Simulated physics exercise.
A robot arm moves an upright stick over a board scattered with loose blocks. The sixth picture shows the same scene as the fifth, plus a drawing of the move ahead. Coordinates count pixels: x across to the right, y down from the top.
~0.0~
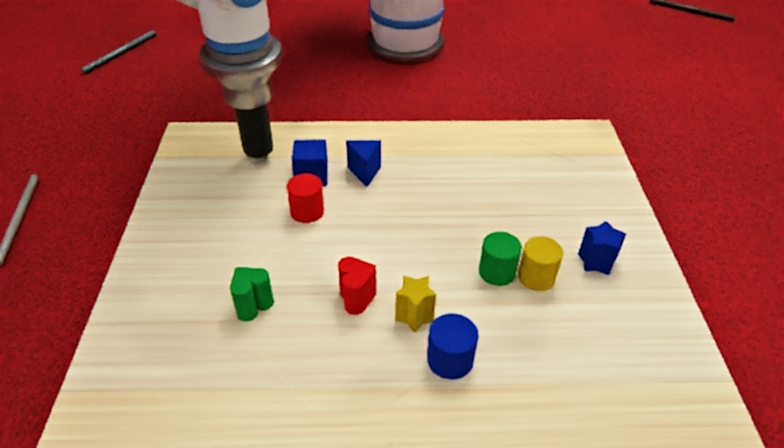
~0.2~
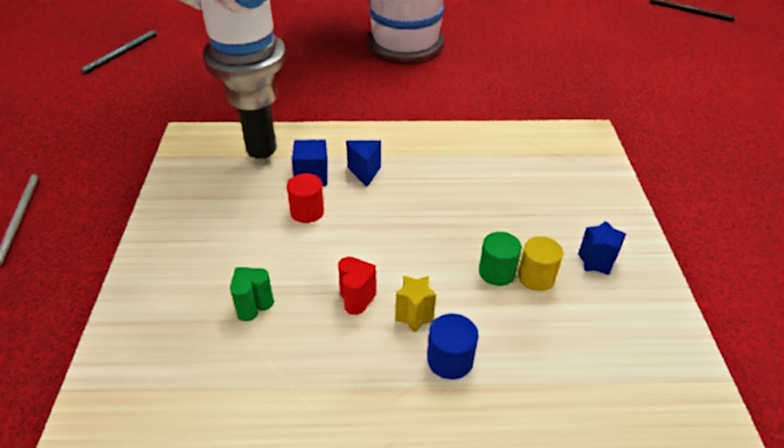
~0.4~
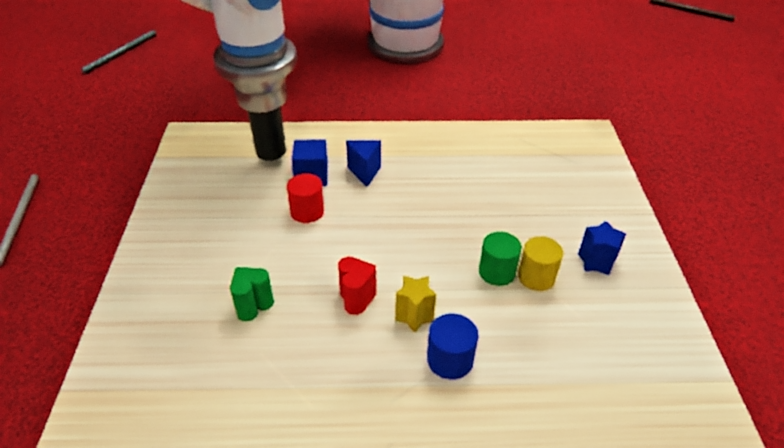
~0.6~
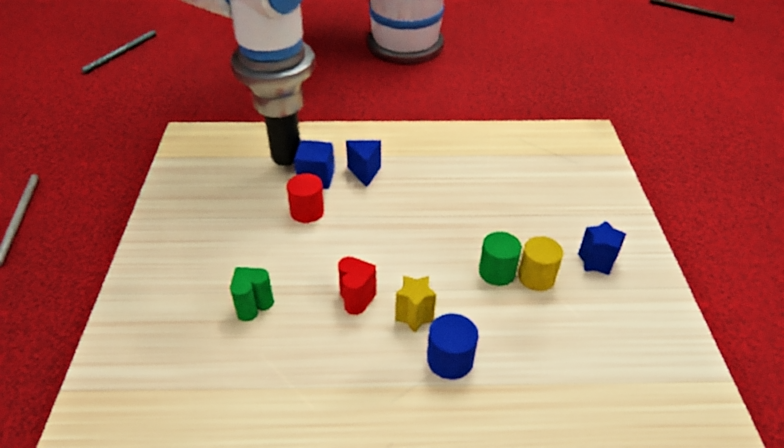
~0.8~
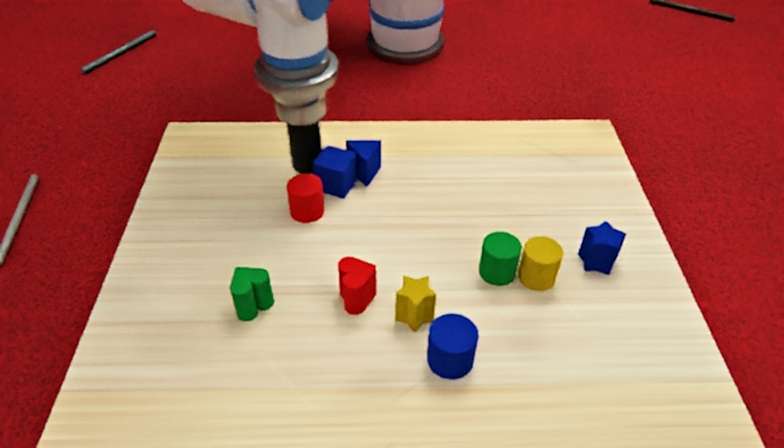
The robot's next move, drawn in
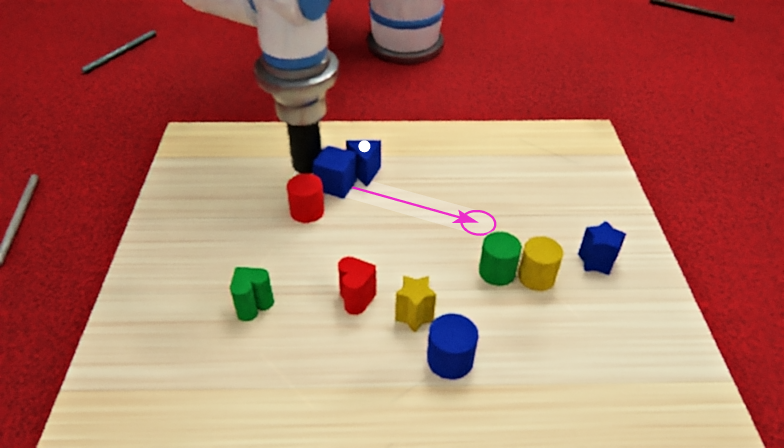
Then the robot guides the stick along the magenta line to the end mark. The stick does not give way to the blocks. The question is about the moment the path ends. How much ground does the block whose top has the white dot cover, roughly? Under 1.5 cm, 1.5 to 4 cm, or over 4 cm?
Overall it shifts less than 1.5 cm.
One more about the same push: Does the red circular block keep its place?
The answer is yes.
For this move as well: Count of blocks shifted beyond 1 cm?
The number of blocks that move over 1 cm is one.
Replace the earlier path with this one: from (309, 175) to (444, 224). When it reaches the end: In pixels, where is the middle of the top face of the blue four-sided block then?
Pixel (476, 213).
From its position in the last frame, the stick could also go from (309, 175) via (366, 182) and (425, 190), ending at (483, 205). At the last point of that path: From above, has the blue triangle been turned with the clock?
No.
Path on the board, from (309, 175) to (478, 223); the dot is on the blue triangle.
The first path, step by step. One third of the way, stick at (364, 180); blue four-sided block at (389, 178), turned 25° clockwise; blue triangle at (369, 146), turned 25° anticlockwise.
Two thirds of the way, stick at (420, 196); blue four-sided block at (439, 200), turned 50° clockwise; blue triangle at (370, 146), turned 30° anticlockwise.
At the end, stick at (480, 212); red circular block in place; blue four-sided block at (461, 216), turned 85° clockwise; blue triangle at (370, 146), turned 30° anticlockwise.
